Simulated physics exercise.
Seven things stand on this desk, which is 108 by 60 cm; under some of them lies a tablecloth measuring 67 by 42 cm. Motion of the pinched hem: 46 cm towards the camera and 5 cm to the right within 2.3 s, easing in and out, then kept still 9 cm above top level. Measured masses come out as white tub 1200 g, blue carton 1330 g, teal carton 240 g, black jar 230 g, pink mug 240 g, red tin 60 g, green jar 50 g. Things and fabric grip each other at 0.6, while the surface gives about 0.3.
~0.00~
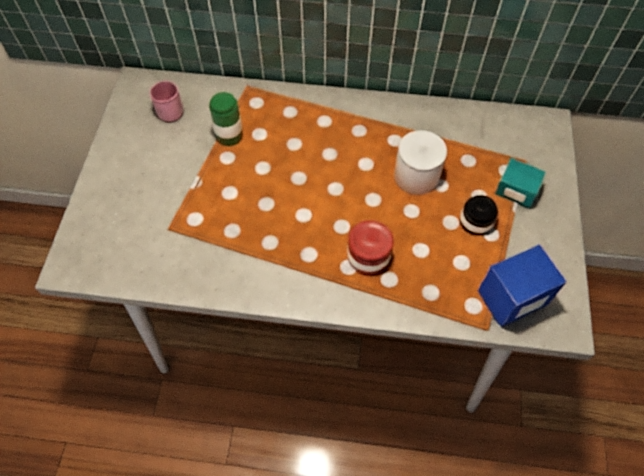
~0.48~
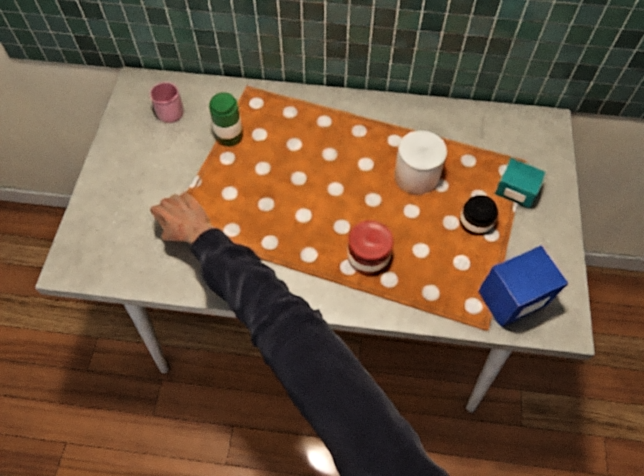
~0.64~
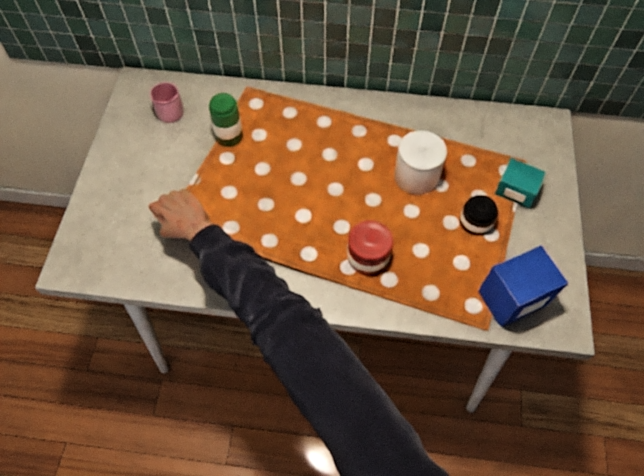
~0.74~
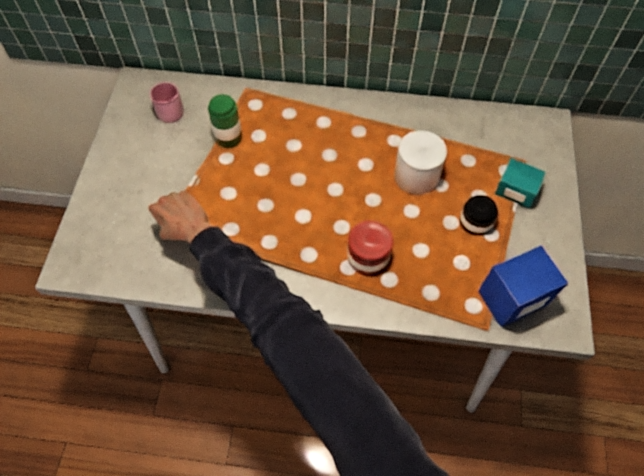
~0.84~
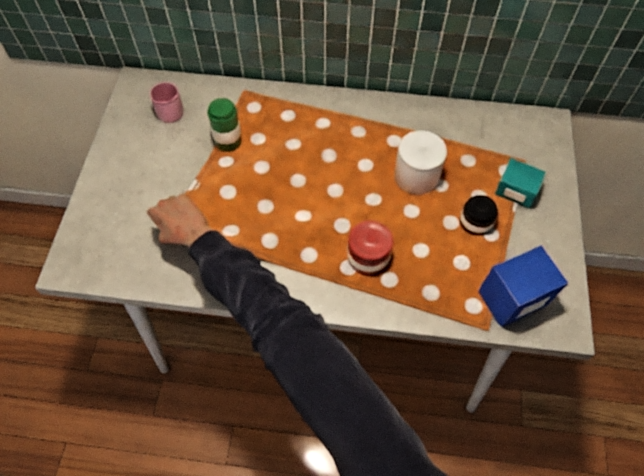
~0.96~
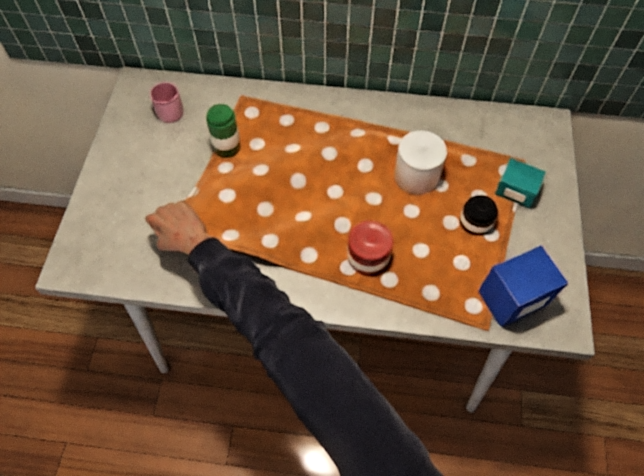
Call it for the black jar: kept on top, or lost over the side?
Kept on top.
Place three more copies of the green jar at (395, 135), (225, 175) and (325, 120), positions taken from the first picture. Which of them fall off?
In that order: Stays on, goes over, remains.
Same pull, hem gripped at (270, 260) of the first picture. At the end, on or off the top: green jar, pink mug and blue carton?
Green jar is lost, pink mug is left on top, blue carton is left on top.
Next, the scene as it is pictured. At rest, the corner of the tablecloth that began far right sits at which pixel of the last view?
(403, 178).
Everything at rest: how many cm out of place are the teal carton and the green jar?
The teal carton moves 25 cm and the green jar ends up over the edge.
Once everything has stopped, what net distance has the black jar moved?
The black jar ends 20 cm from where it began.
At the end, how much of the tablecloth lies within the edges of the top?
Share within the edges: Approx. 50 %.
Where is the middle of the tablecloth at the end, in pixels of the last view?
It sits near (280, 307) in pixels.
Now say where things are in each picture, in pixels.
In the first frame, black jar (483, 207); tablecloth corners (168, 229) (247, 86).
In the second frame, tablecloth corners (247, 86); grip (166, 225).
In the third frame, tablecloth corners (246, 87); grip (165, 222).
In the fourth frame, tablecloth corners (245, 88); grip (164, 224).
In the fifth frame, green jar (221, 107); tablecloth corners (244, 91); grip (164, 227).
In the sixth frame, black jar (483, 207); tablecloth corners (241, 96); grip (162, 234).
By 1.4 s, 100 % of the tablecloth is still over the top; black jar 2 cm off its start, green jar 15 cm off its start, white tub 4 cm off its start.
By 1.9 s, 85 % of the tablecloth is still over the top; black jar 7 cm off its start, green jar 32 cm off its start, white tub 14 cm off its start.
By 2.4 s, 65 % of the tablecloth is still over the top; black jar 14 cm off its start at (421, 236), green jar 47 cm off its start at (130, 306), white tub 24 cm off its start at (336, 216).
By 2.9 s, 55 % of the tablecloth is still over the top; black jar 18 cm off its start, green jar over the edge, red tin over the edge.
By 4.5 s, 50 % of the tablecloth is still over the top; black jar 19 cm off its start at (407, 250), green jar over the edge, red tin over the edge, white tub 30 cm off its start at (319, 238).
